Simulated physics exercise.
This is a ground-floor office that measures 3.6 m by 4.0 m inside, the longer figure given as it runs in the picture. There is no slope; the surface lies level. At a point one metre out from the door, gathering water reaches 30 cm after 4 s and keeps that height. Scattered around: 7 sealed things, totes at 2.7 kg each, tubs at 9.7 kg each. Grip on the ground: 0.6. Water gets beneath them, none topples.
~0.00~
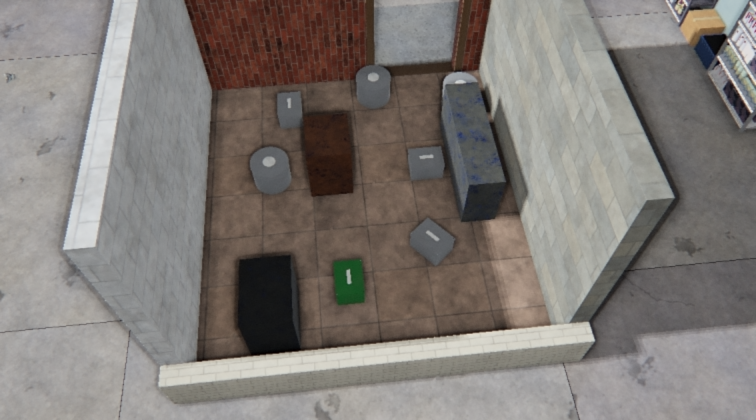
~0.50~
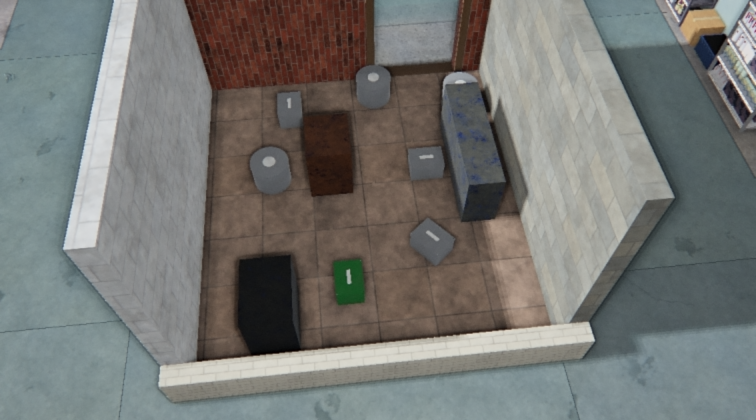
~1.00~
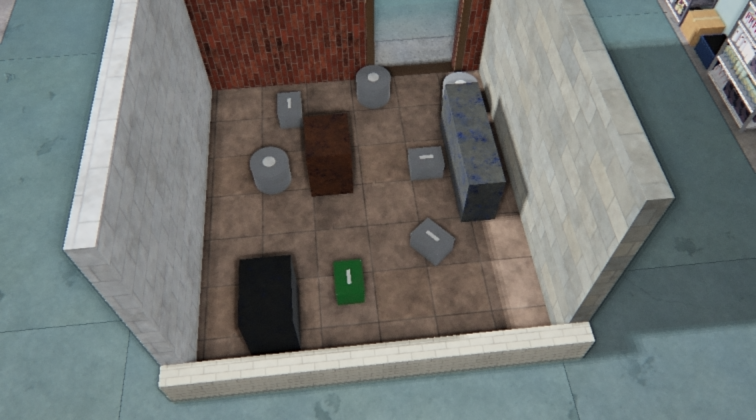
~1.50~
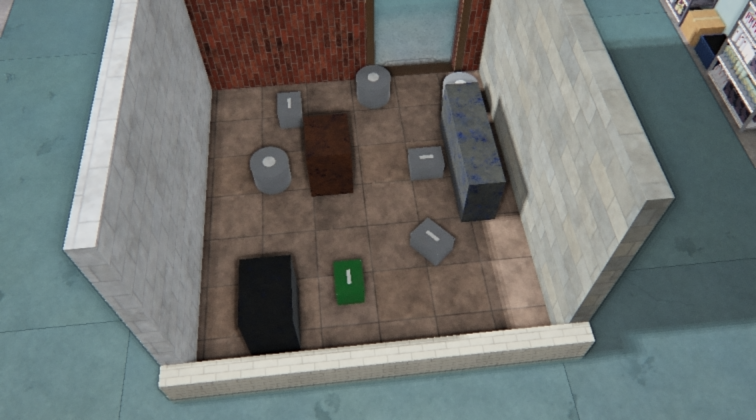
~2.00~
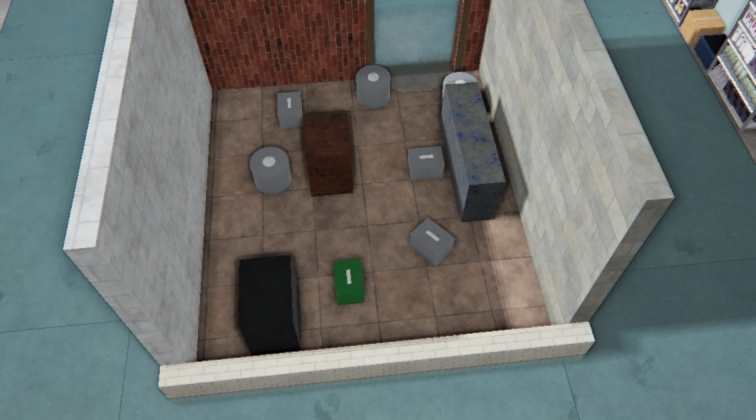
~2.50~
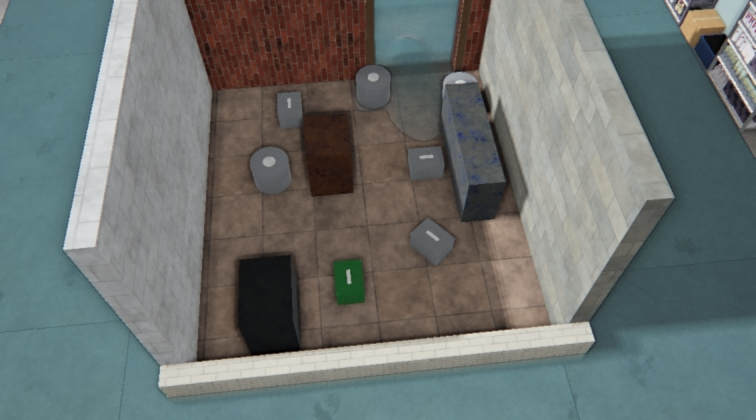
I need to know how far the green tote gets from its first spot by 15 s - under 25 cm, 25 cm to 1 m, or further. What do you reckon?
I'd say 25 cm to 1 m.
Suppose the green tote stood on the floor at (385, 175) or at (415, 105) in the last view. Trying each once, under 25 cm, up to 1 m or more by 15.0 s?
Going in order, it gets pushed a long way and then it gets pushed a long way.
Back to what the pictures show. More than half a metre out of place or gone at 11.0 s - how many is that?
Tally: 4.
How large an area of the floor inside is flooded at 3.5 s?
Near 3.5 m2 in all.
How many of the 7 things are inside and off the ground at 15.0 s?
At that time, 7.
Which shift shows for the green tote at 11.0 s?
About 80 cm.
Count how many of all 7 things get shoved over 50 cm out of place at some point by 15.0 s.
All told, that gives 6.
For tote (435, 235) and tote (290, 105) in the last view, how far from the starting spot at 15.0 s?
The first is 140 cm from its start, the second 120 cm.
After 3.5 s the green tote is near (349, 277), 0.0 m from its start, aground; 0 afloat.
After 6.8 s the green tote is near (312, 324), 0.7 m from its start, afloat; 4 afloat.
After 11.0 s the green tote is near (315, 328), 0.7 m from its start, afloat; 7 afloat.
After 15.0 s the green tote is near (332, 318), 0.6 m from its start, afloat; 7 afloat.
